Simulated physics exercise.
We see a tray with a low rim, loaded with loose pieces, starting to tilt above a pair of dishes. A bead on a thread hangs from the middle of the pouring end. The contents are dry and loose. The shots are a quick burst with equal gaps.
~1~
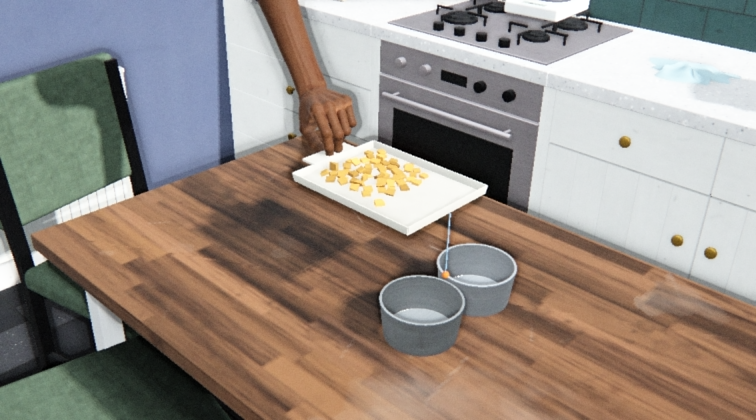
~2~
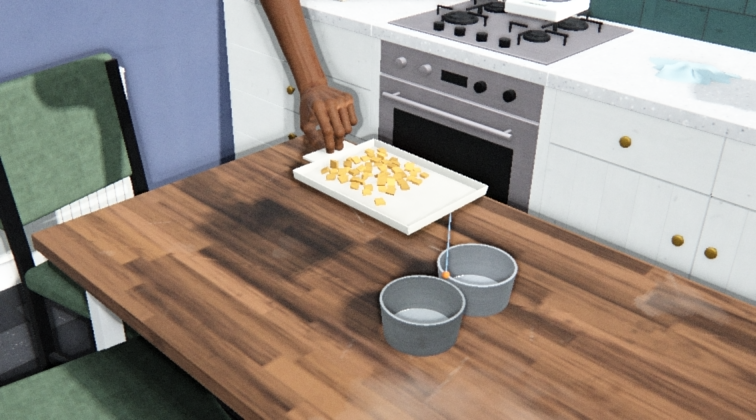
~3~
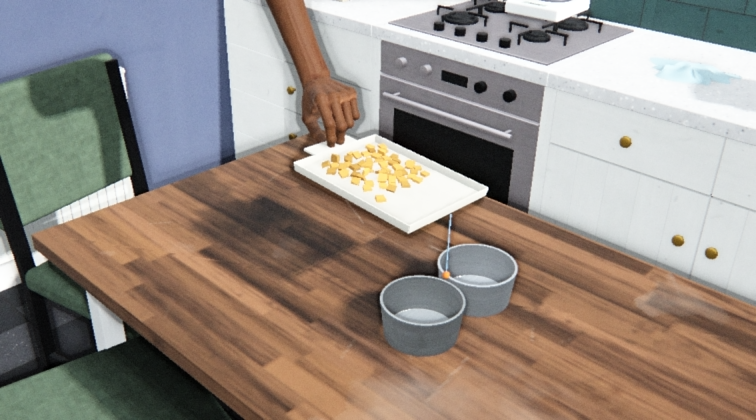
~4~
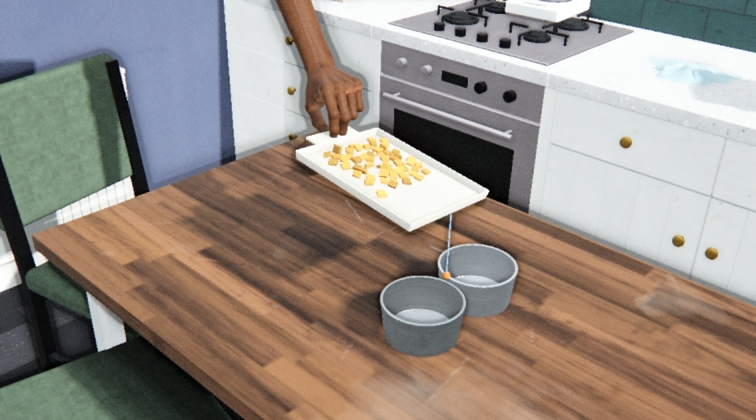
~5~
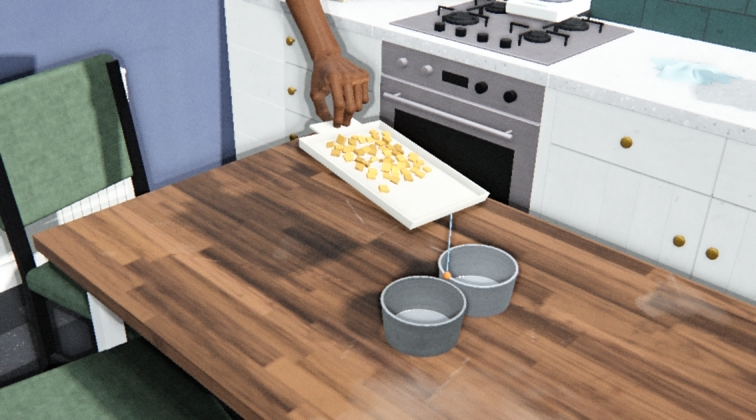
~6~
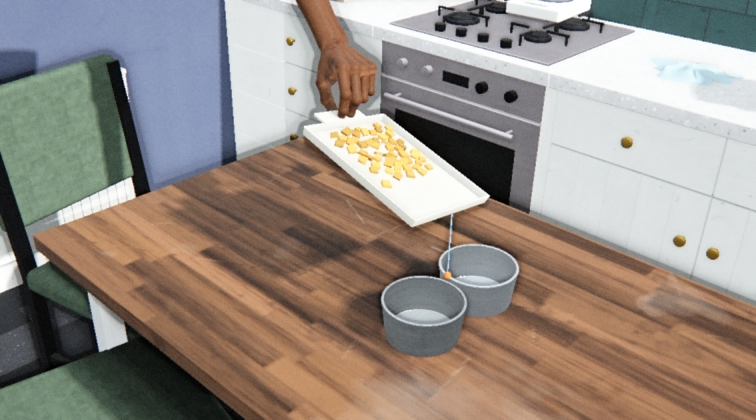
A hand reaching in from the top gradually raises the far end of a white low-rimmed tray, tipping it toward its right corner while a few of its pieces shift slightly. The tray carries small golden squares above two grey dishes, with an orange bead hanging on a thread from its near end. The steady view looks down across a brown wooden table in a kitchen, with green chairs left and an oven behind.
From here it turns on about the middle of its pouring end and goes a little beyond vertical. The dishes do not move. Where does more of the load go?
More goes to the right dish.
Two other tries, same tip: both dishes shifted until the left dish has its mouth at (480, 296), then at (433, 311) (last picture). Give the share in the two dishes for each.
Near 30 % and 90 %.
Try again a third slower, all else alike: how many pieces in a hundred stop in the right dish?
Close to 100 per cent.
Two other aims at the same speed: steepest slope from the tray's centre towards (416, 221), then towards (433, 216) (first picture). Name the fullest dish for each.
At the first place left, at the second the left-hand dish.
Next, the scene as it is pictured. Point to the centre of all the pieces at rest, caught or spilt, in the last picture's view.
At about (479, 292).
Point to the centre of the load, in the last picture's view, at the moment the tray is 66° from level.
Close to (468, 191).
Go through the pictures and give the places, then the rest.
Corners of the pouring end (408, 227) and (485, 186), level; middle of the load (379, 176), cereal squares; left dish (453, 330); right dish (507, 293); bead on its thread (445, 275), in the first frame.
Corners of the pouring end (409, 226) and (486, 186), level; middle of the load (380, 175), in the second frame.
Corners of the pouring end (410, 225) and (486, 188), tipped barely, lowest at the right corner; middle of the load (380, 172), in the third frame.
Corners of the pouring end (411, 223) and (487, 190), tipped a little, lowest at the right corner; middle of the load (382, 166), in the fourth frame.
Corners of the pouring end (413, 221) and (487, 193), tipped a little, lowest at the right corner; middle of the load (384, 161), in the fifth frame.
Corners of the pouring end (415, 219) and (487, 195), tipped clearly, lowest at the right corner; middle of the load (387, 155), just a few on the move; left dish (455, 331); right dish (509, 293), in the sixth frame.
Just after the last frame, tray tipped steeply; the larger part on the tray; just a few in the right dish; about a tenth in the air.
A moment on, tray tipped past a quarter turn; roughly a third on the tray; roughly half in the right dish; just a few outside both; about a tenth in the air.
Further on, tray tipped past a quarter turn; just a few in the left dish; almost all in the right dish; about a tenth outside both.
When it is over, tray tipped past a quarter turn; just a few in the left dish; almost all in the right dish; about a tenth outside both.
